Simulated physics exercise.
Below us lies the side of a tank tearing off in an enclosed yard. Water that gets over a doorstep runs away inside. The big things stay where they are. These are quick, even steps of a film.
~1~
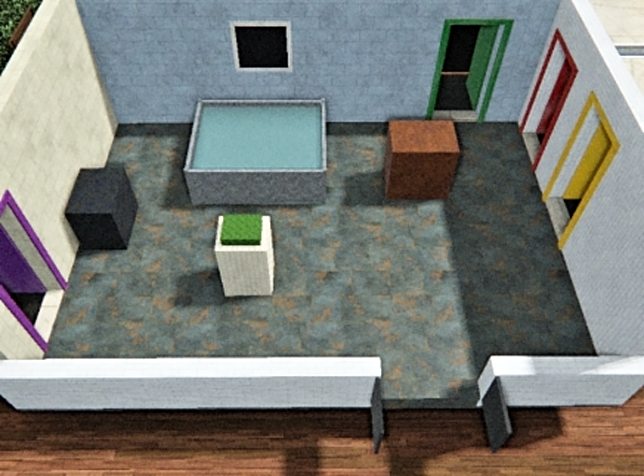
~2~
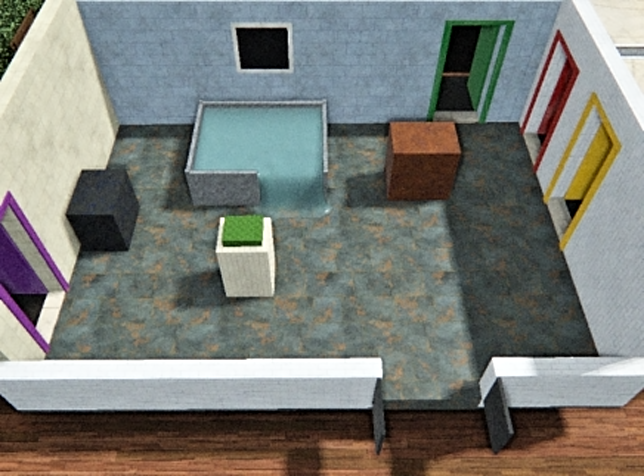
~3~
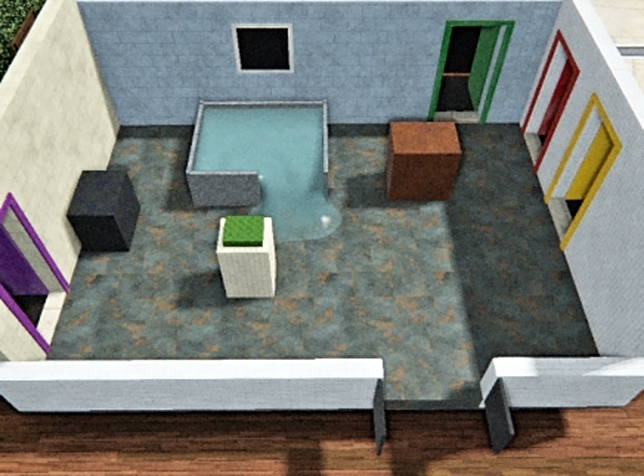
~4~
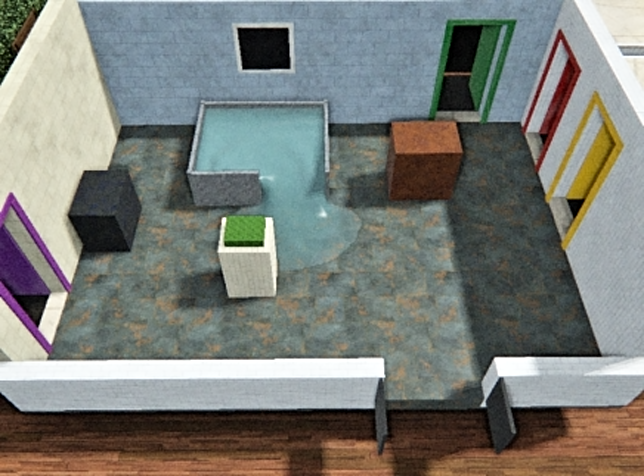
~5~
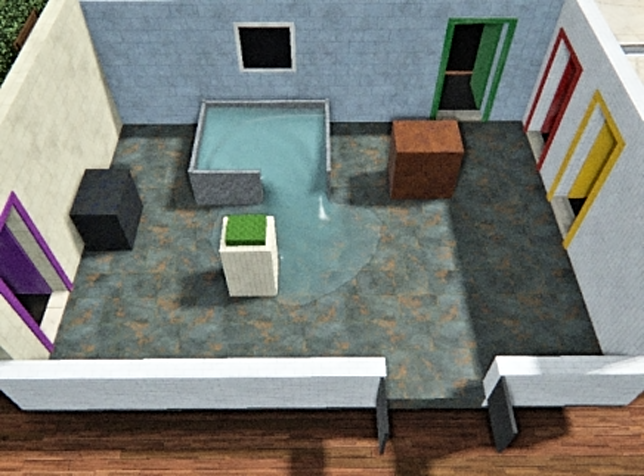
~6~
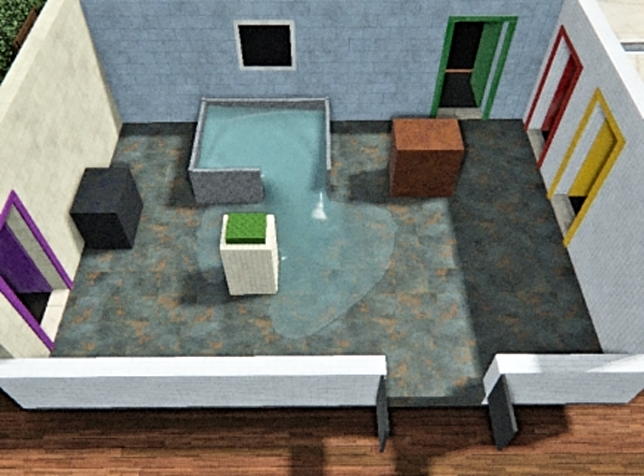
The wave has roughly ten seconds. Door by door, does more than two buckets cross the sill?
One by one: The purple door floods; the yellow door holds within the limit; the green door holds within the limit; the red door holds within the limit.
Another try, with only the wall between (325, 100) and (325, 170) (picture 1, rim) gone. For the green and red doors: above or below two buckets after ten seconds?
The green one goes over; the red one floods.
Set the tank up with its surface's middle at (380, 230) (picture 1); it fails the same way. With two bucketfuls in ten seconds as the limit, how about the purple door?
One by one: Purple door keeps below it.
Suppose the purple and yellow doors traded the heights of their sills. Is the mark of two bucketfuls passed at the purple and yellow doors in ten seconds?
Then: Purple door is under; yellow door lets less in.
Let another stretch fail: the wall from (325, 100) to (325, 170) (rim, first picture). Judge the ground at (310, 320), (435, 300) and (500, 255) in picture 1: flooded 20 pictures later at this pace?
One after the other: Awash, under water, wet.
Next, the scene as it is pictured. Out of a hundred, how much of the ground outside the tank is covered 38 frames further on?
Near 85 in a hundred.
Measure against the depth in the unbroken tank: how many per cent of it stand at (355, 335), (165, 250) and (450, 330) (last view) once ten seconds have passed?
In turn 10, 6 and 6 in a hundred.
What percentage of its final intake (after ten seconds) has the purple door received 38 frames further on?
Roughly 60 per cent.
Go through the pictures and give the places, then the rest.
In the first picture, the water tank at (259, 137) is whole and still.
In the second picture, the front is at (327, 209), out from the gap at (291, 192).
In the third picture, the front is at a hidden place, out from the gap at (292, 194).
In the fourth picture, the front is at (280, 268), out from the gap at (293, 195).
In the fifth picture, the front is at (308, 299), out from the gap at (295, 194).
In the sixth picture, water pours out at (295, 192) and has run to (299, 333).
A moment on, water covers 30 % of the floor; the purple door not reached, the yellow door not reached, the green door not reached, the red door not reached.
Next, water covers 45 % of the floor; the purple door wet at the sill, nothing in, the yellow door not reached, the green door not reached, the red door not reached.
Then, water covers 60 % of the floor; the purple door under two buckets in, the yellow door not reached, the green door not reached, the red door not reached.
Later, water covers 85 % of the floor; the purple door over two buckets in, the yellow door wet at the sill, nothing in, the green door not reached, the red door wet at the sill, nothing in.
In the end, water covers 95 % of the floor; the purple door far over two buckets in, the yellow door wet at the sill, nothing in, the green door under two buckets in, the red door wet at the sill, nothing in.
